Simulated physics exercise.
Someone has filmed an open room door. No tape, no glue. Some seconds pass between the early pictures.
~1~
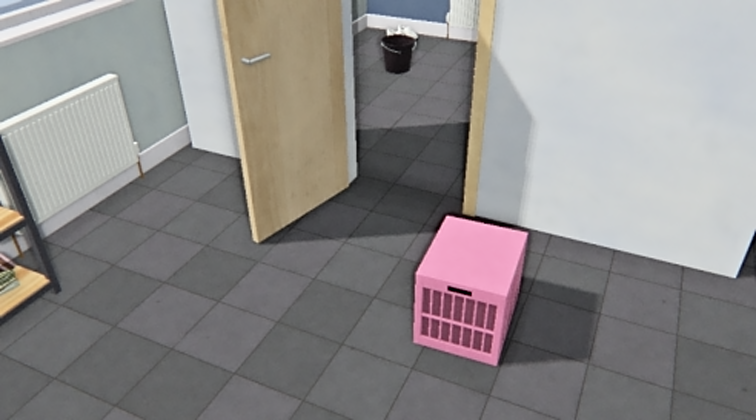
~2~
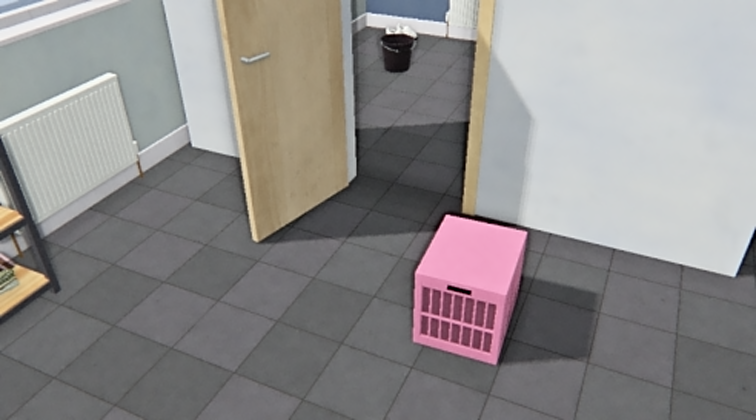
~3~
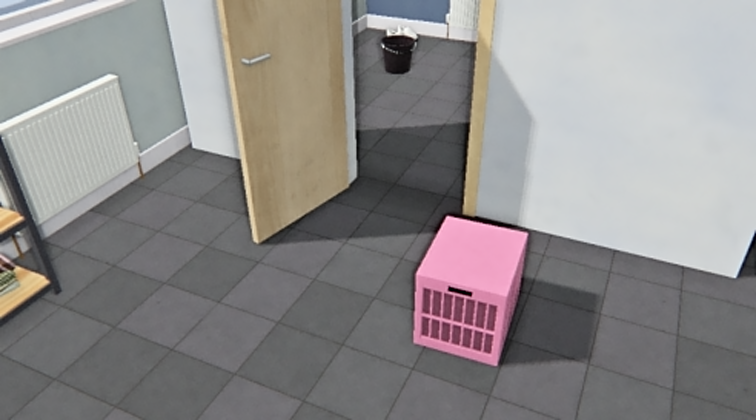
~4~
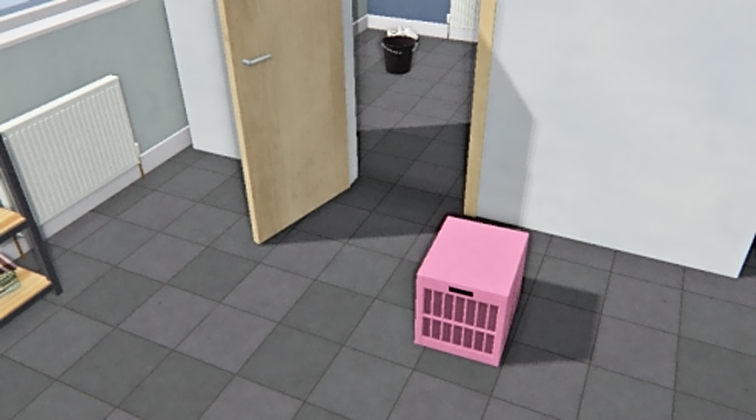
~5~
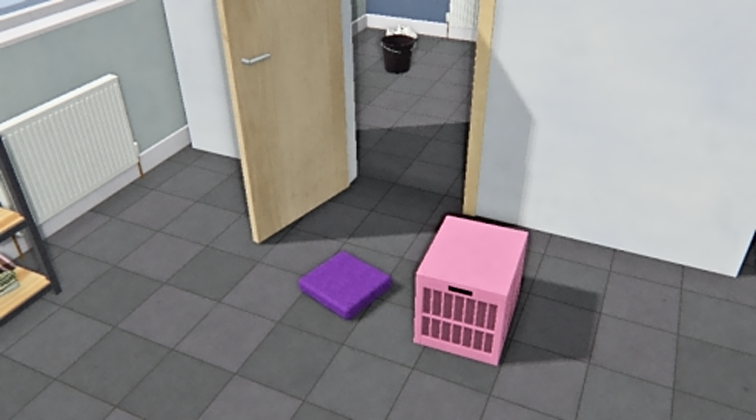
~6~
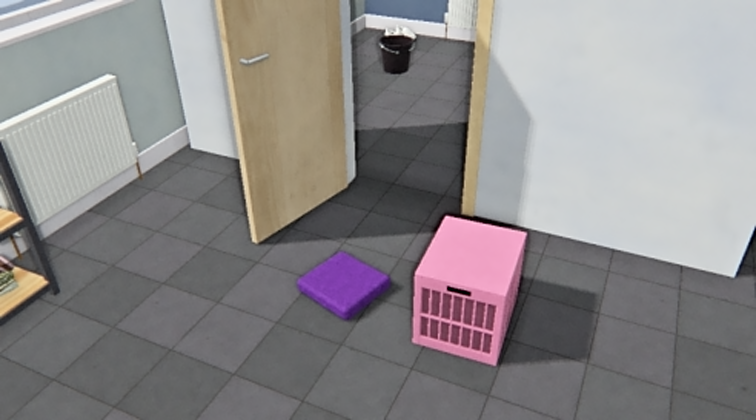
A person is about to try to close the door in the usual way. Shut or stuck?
Outcome: The door shuts.
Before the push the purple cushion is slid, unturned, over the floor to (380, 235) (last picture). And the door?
Then it stops short.
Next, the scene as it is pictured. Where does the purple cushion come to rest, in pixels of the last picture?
Near (351, 288).
Then, 0.60 s after the last picture, door at 83°.
Then, 0.90 s after the last picture, door at 63°; purple cushion slid a little near (348, 286).
Then, 1.30 s after the last picture, door at 36°; purple cushion slid a little near (351, 288).
Then, 1.60 s after the last picture, door at 15°; purple cushion slid a little near (351, 288).
At rest, door at 0°; both in place. Seen from the same camera at the end, purple cushion near (351, 288).
